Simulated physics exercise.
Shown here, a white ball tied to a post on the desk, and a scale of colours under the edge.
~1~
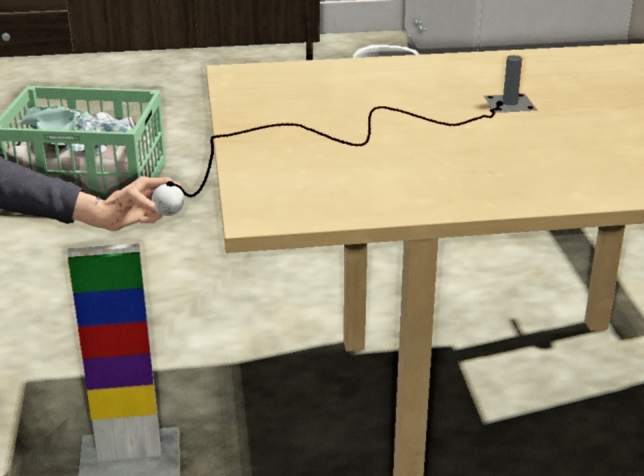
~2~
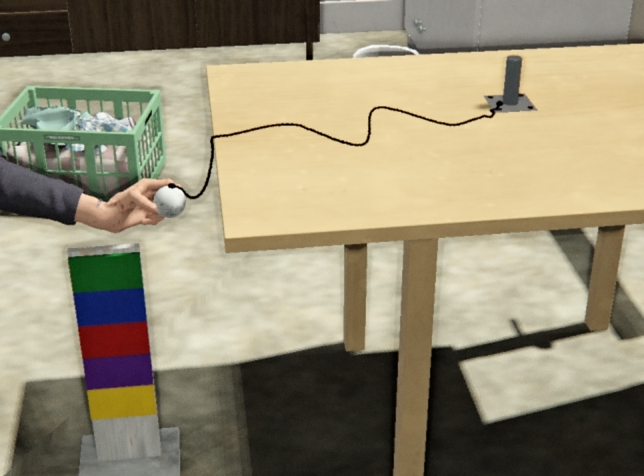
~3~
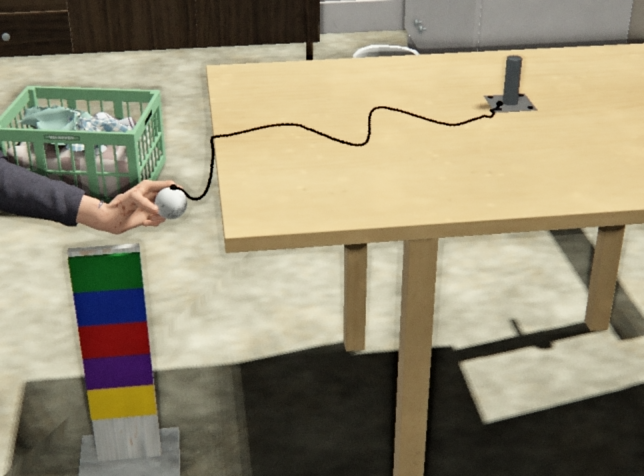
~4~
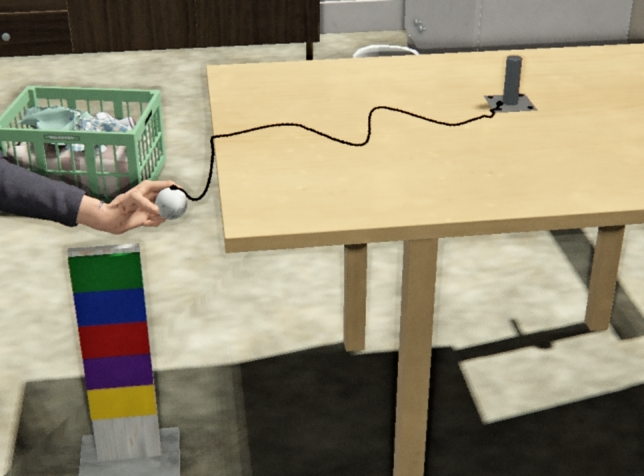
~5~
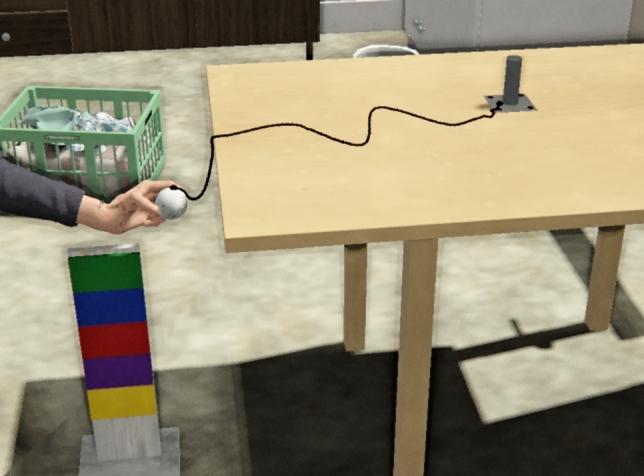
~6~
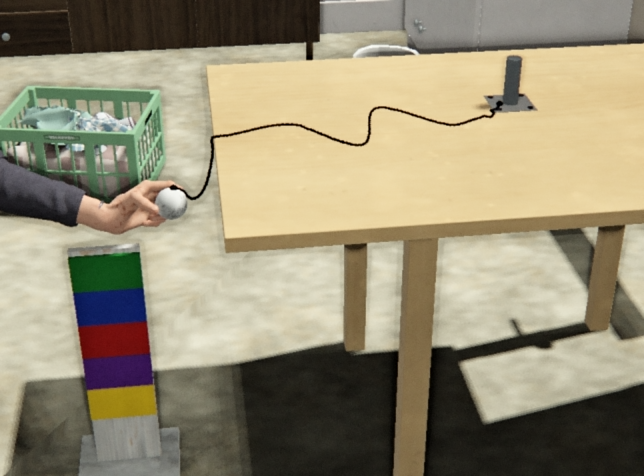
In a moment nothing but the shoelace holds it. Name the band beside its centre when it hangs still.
Its centre hangs level with the purple band.
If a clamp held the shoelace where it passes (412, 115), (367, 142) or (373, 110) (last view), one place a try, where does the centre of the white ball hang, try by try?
Try by try, around (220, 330), (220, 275) and (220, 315).
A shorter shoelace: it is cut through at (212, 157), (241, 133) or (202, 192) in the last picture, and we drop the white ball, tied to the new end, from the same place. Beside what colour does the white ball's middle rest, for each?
In that order: Blue; green; red.
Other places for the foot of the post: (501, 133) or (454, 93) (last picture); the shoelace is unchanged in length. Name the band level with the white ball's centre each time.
It would be yellow; yellow.
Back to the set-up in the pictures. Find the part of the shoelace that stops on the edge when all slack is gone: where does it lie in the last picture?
That spot is around (330, 138).
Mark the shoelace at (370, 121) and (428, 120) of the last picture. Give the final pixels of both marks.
About (304, 129), and the other about (393, 117).
A little later, ball near (212, 343); level with purple.
Next, ball near (235, 349); level with purple.
When it is over, ball near (231, 353); level with purple. Its middle rests at the purple band.
